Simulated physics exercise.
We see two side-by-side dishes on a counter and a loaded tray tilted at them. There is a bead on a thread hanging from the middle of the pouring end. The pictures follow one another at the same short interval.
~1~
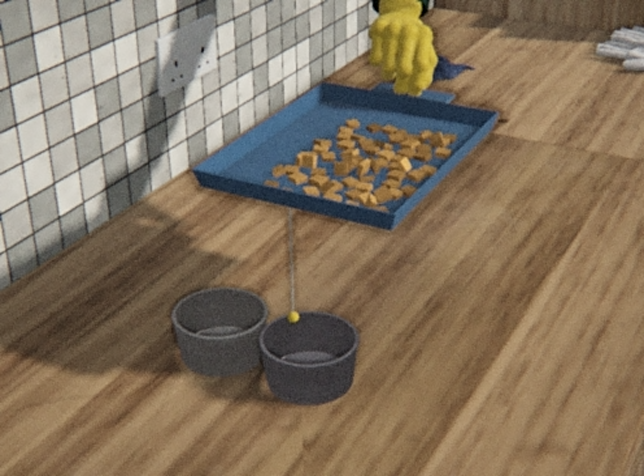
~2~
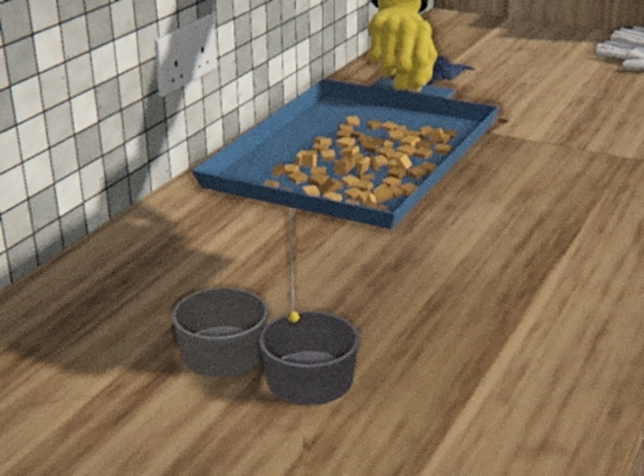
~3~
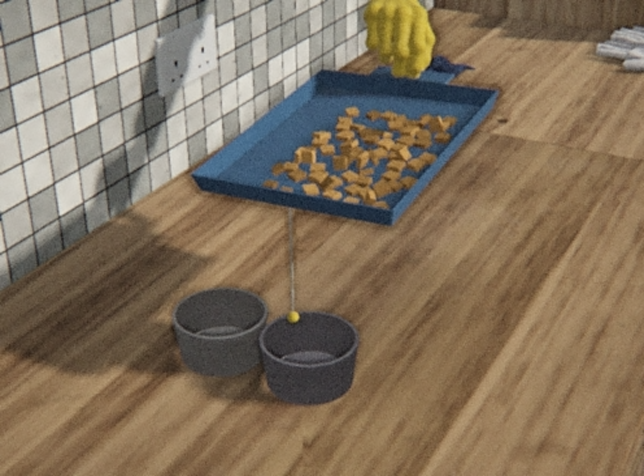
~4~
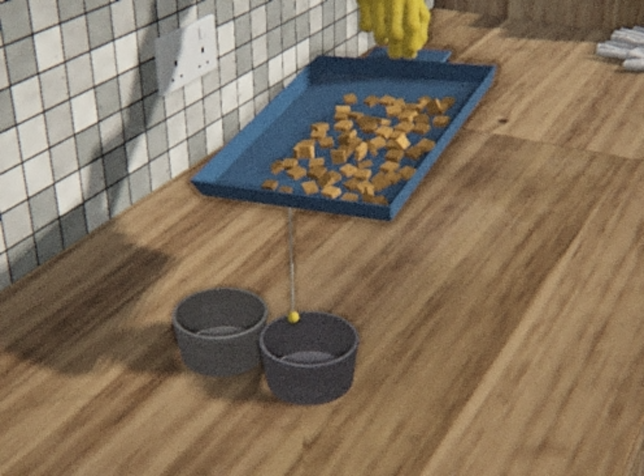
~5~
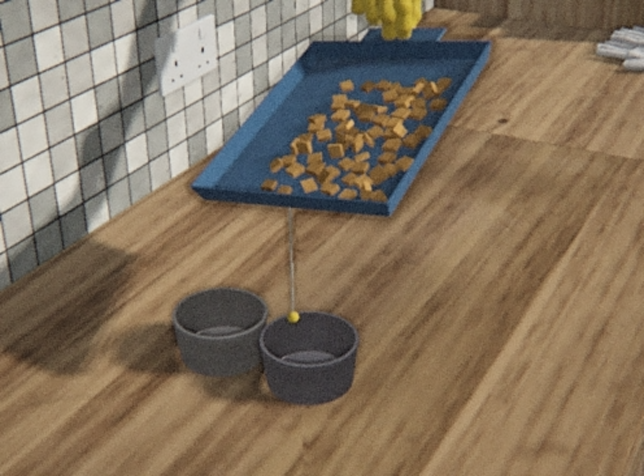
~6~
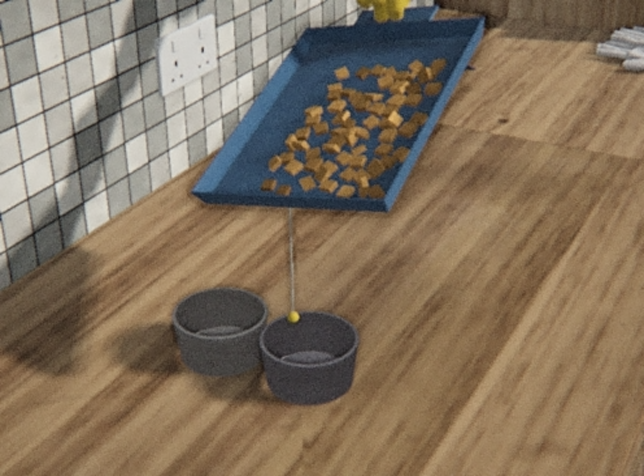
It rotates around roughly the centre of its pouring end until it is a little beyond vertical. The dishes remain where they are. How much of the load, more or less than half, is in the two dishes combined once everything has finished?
More than half.
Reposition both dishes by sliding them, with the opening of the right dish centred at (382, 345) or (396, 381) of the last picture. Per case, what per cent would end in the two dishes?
Trial 1 about 0 %, trial 2 about 0 %.
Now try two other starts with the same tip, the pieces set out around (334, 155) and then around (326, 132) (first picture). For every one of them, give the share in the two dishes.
About 80 %, then about 90 %.
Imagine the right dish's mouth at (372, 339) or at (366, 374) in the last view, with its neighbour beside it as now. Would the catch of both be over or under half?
Taking the places in turn, it's shy of half and then shy of half.
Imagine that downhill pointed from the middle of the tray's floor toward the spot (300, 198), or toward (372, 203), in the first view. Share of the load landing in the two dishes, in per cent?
Lab note: Case 1 near 20 %, case 2 near 10 %.
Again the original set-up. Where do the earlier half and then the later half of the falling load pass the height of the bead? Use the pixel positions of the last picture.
Points: About (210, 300), then about (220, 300).
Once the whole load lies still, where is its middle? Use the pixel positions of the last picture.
Centre at rest, last view: Approx. (220, 343).
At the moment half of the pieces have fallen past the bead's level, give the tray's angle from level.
Roughly 105°.
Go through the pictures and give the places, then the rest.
The first frame shows corners of the pouring end at (200, 168) and (391, 211), level; middle of the load at (374, 165), cereal squares; left dish at (196, 352); right dish at (286, 380); bead on its thread at (293, 317).
The second frame shows corners of the pouring end at (200, 169) and (391, 210), level; middle of the load at (373, 163).
The third frame shows corners of the pouring end at (199, 173) and (390, 207), tipped barely, lowest at the left corner; middle of the load at (373, 157).
The fourth frame shows corners of the pouring end at (198, 178) and (387, 203), tipped a little, lowest at the left corner; middle of the load at (371, 148).
The fifth frame shows corners of the pouring end at (198, 183) and (384, 199), tipped clearly, lowest at the left corner; middle of the load at (375, 132).
The sixth frame shows corners of the pouring end at (198, 188) and (381, 196), tipped clearly, lowest at the left corner; middle of the load at (371, 122); left dish at (196, 352); right dish at (286, 380).
Soon after the last picture, tray tipped steeply; all on the tray.
A little later, tray tipped past a quarter turn; about a quarter on the tray; about half in the left dish; a stray few outside both; about a quarter in the air.
Later still, tray tipped past a quarter turn; most in the left dish; a small part outside both.
At rest, tray tipped past a quarter turn; none in the right dish; most in the left dish; a small part outside both.
